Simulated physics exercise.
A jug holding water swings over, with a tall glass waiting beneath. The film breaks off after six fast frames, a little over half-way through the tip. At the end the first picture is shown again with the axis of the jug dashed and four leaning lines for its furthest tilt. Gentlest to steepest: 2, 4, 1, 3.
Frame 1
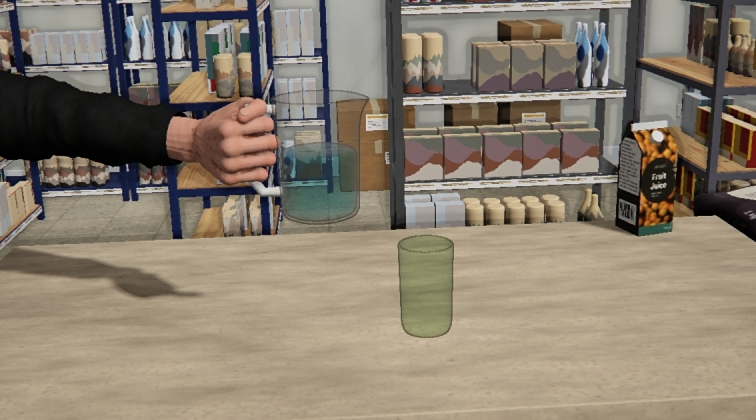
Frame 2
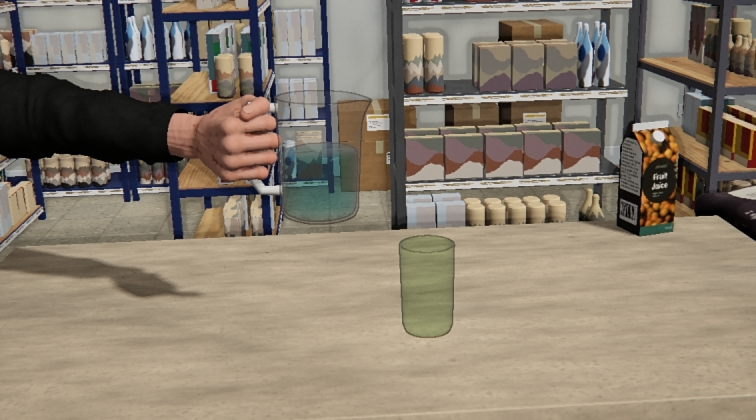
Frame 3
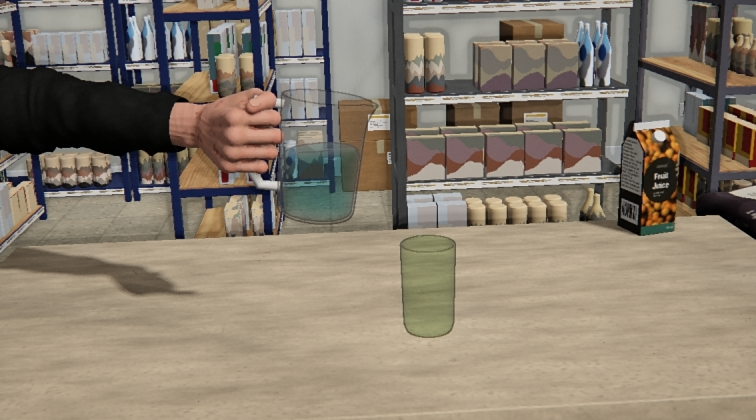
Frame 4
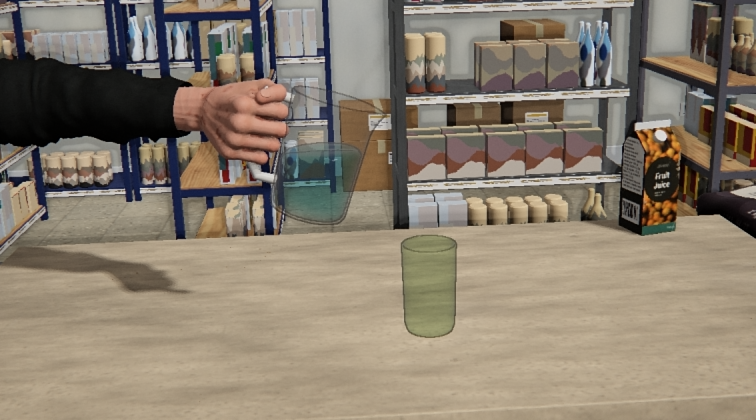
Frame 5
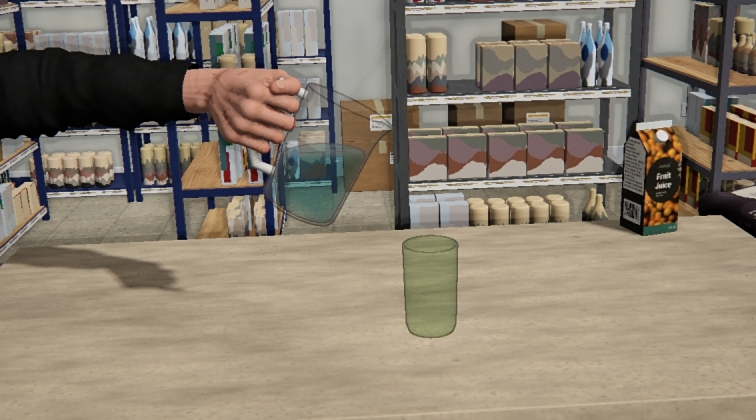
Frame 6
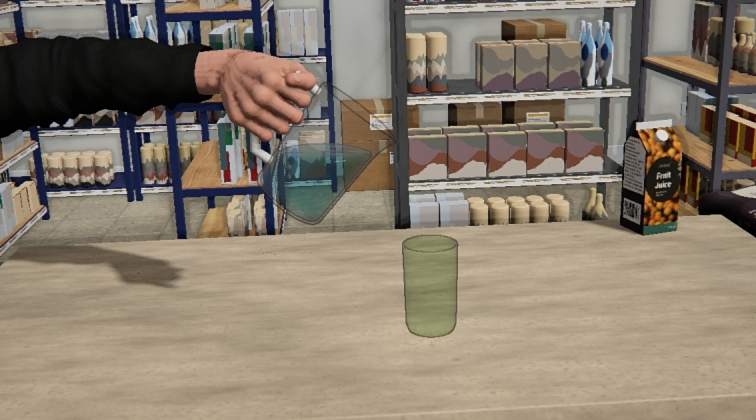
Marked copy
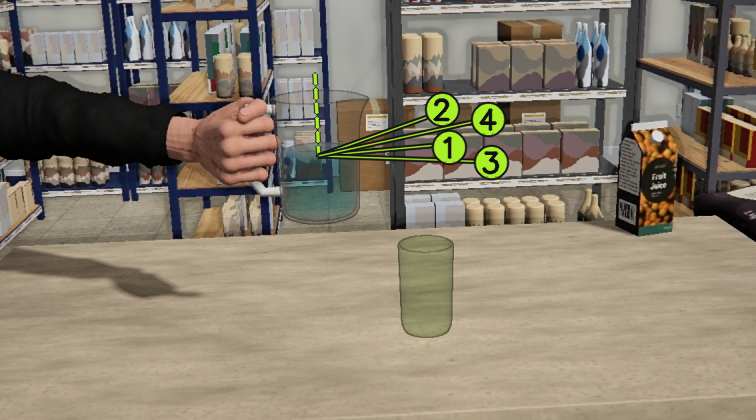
A clear jug of blue-green water, gripped by a hand in a black sleeve at the left, starts upright and tilts steadily to the right, its lip lowering. Beneath and to its right, a tall green glass stands on a pale wooden table, with a black-and-orange fruit juice carton farther right. The nearly still view faces stocked store shelves, and no water leaves the jug.
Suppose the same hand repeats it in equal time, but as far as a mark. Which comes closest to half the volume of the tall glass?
The answer is line 2.
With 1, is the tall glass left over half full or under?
Over.
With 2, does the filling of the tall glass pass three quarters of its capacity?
No.
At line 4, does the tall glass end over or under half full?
Over.
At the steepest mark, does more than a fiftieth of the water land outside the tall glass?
Yes, it does.
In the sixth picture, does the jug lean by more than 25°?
Yes, it does.
On the marked copy, 1 at (431, 145); 2 at (426, 117); 3 at (474, 161); 4 at (472, 122).
For line 1, the tall glass ends with about 94 % of what it can hold; 9 % of the water is spilt.
For line 2, the tall glass ends with about 50 % of what it can hold; 3 % of the water is spilt.
For line 3, the tall glass ends with about 93 % of what it can hold; 24 % of the water is spilt.
For line 4, the tall glass ends with about 73 % of what it can hold; 6 % of the water is spilt.
